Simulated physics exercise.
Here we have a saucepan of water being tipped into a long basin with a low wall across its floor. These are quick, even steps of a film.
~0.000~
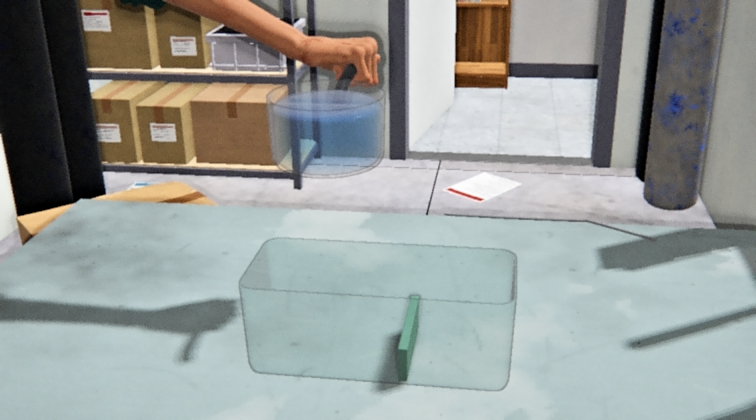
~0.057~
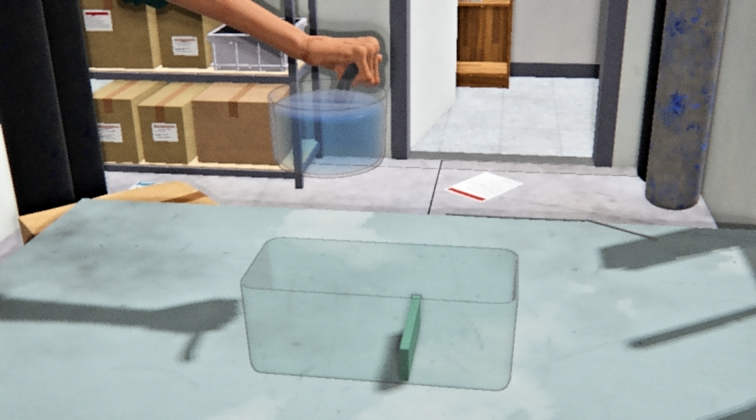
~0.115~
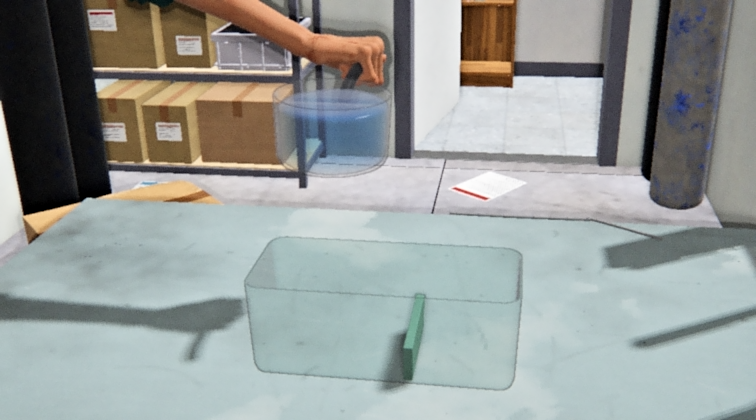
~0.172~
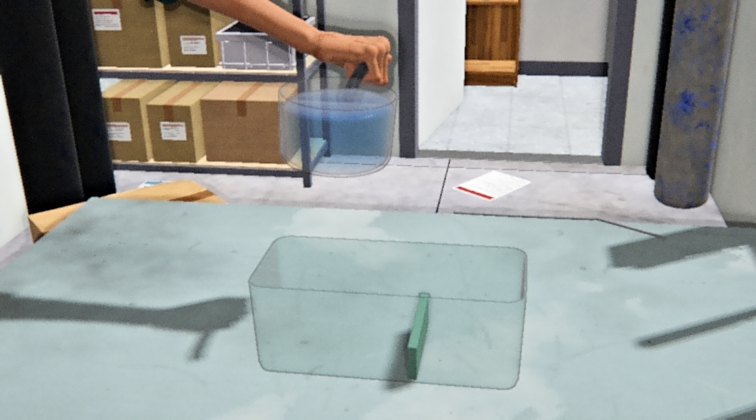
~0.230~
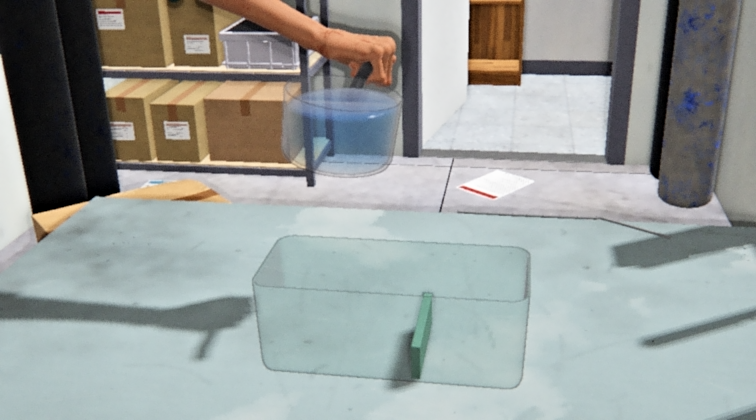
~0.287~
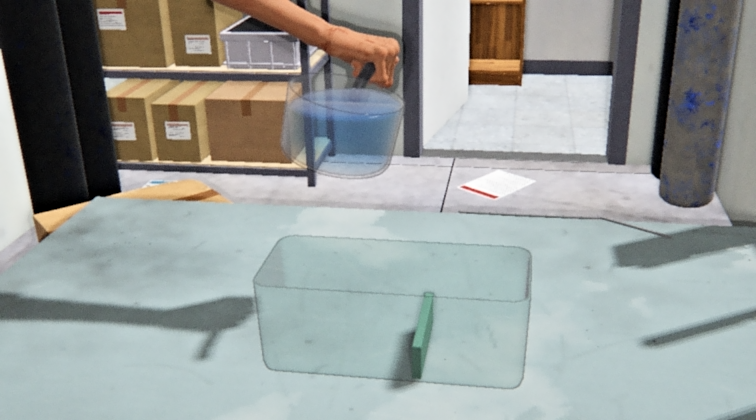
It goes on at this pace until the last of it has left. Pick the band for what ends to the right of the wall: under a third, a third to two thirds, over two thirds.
In the end above two thirds is right of the wall.
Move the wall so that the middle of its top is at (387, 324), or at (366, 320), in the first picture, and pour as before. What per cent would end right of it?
The first gives 90 %, the second 95 %.
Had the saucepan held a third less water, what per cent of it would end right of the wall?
About 90 per cent.
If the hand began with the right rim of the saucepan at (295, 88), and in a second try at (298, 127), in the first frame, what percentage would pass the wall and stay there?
The first gives 5 %, the second 5 %.
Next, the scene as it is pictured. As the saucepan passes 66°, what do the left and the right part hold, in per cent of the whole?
Some 0 per cent left and 10 right.
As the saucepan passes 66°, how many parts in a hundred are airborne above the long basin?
Some 30 per cent.
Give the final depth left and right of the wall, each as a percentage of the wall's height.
The left part 10 per cent, the right part 100.
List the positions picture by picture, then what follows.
In the first frame, tilt 0°; pouring edge (384, 98); surface from (273, 103) to (382, 105); the long basin's rim runs from (253, 262) to (516, 277); the wall's top is at (409, 322).
In the second frame, tilt 1°; pouring edge (385, 98); surface from (275, 102) to (384, 105).
In the third frame, tilt 2°; pouring edge (390, 99); surface from (279, 101) to (389, 105).
In the fourth frame, tilt 5°; pouring edge (396, 101); surface from (285, 100) to (394, 105).
In the fifth frame, tilt 8°; pouring edge (401, 104); surface from (289, 100) to (399, 104).
In the sixth frame, tilt 13°; pouring edge (403, 108); surface from (290, 101) to (403, 105).
By 0.74 s the tilt is 66° and 58 per cent is still to pour, 1 is left of the wall and 11 right of it.
By 1.07 s the tilt is 101° and 11 per cent is still to pour, 2 is left of the wall and 74 right of it.
By 1.42 s the tilt is 109° and 0 per cent is still to pour, 9 is left of the wall and 89 right of it.
By 1.80 s the tilt is 109° and 0 per cent is still to pour, 11 is left of the wall and 88 right of it.
At rest 11 per cent lies left of the wall, 88 right of it and 1 outside.
